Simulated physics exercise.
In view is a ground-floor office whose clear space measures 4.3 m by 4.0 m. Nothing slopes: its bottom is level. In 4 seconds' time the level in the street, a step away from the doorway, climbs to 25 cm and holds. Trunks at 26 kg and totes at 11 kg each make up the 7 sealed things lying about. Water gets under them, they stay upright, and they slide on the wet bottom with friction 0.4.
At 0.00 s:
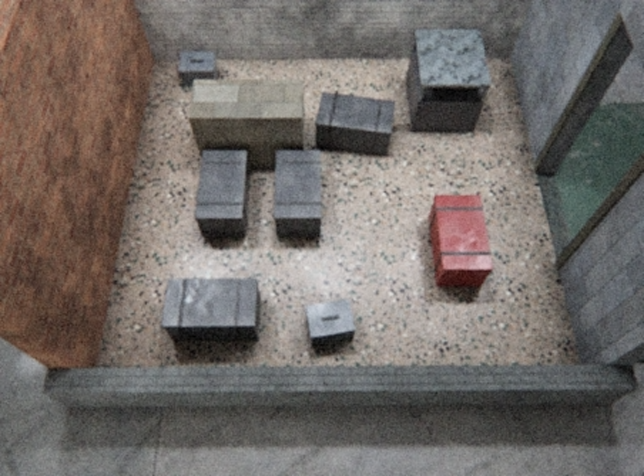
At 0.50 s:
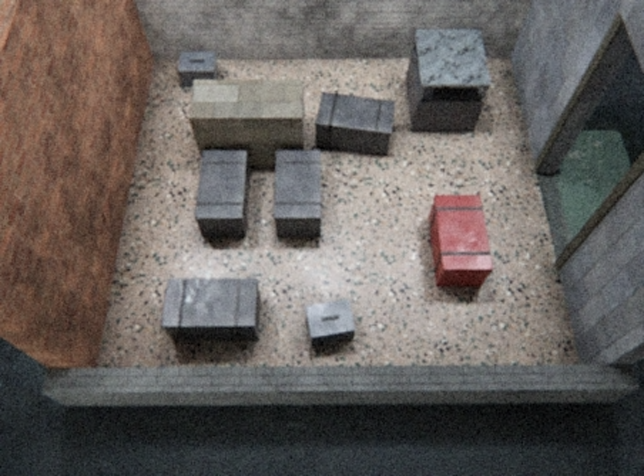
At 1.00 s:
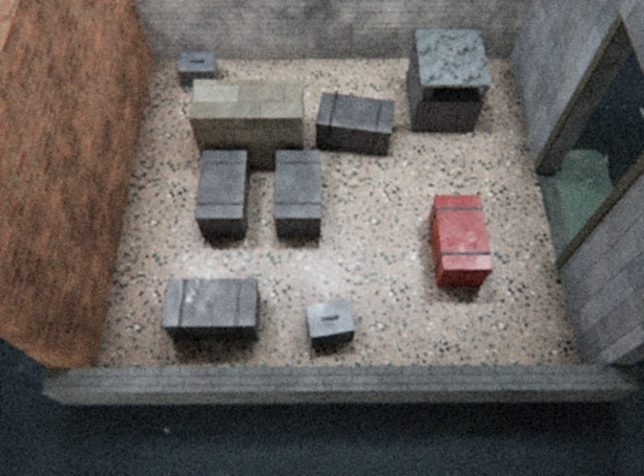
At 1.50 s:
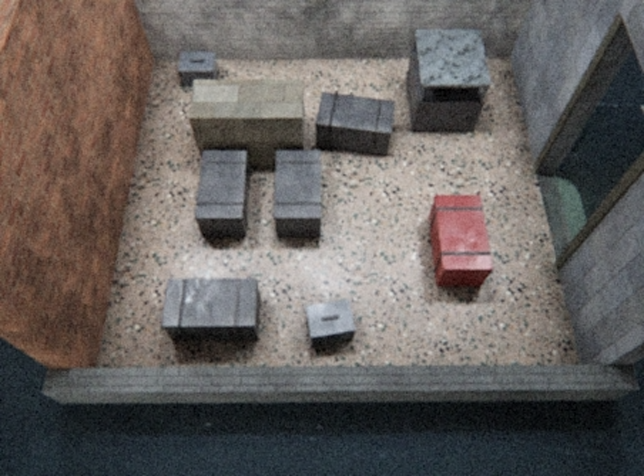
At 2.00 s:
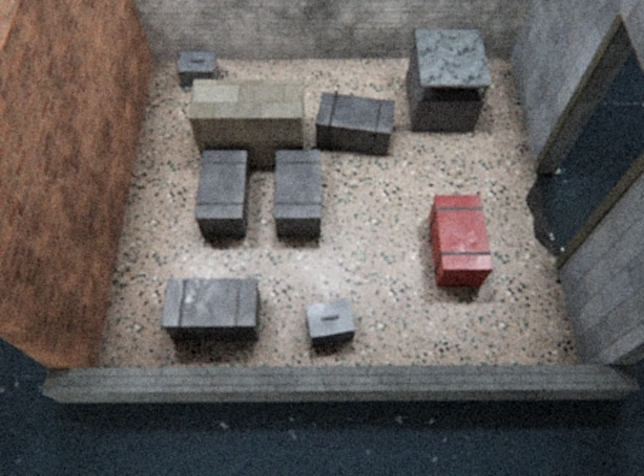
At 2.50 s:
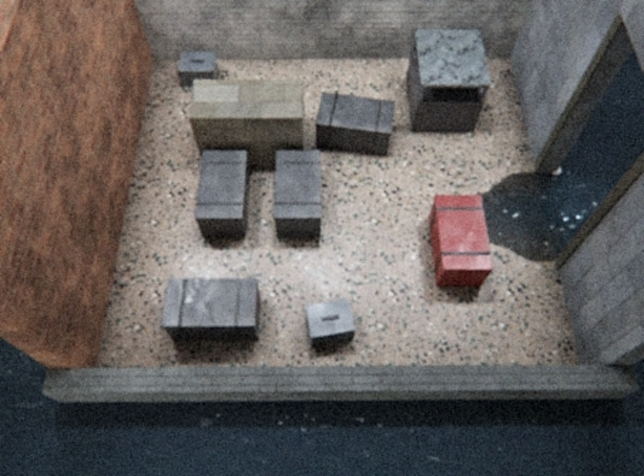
Dark water covers the ground outside a room of still trunks and enters through the doorway.
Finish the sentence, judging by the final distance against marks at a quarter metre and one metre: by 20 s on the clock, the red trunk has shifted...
It has shifted more than one metre.
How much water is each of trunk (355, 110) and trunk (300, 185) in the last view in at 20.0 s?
I'd estimate 19 cm for the first and 20 cm for the second.
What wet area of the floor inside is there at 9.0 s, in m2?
Around 16 m2 of it.
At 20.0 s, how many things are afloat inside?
Just then, the number is 7.
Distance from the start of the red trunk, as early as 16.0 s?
250 cm, give or take.
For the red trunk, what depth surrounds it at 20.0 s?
Around 20 cm.
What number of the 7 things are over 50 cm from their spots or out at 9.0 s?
That would be 6.
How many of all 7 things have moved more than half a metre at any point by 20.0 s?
I count 7 of them.
After 4.0 s the red trunk is near (425, 235), 0.4 m from its start, aground; 0 afloat.
After 9.0 s the red trunk is near (220, 292), 2.3 m from its start, afloat; 6 afloat.
After 16.0 s the red trunk is near (193, 169), 2.7 m from its start, afloat; 7 afloat.
After 20.0 s the red trunk is near (183, 167), 2.7 m from its start, afloat; 7 afloat.
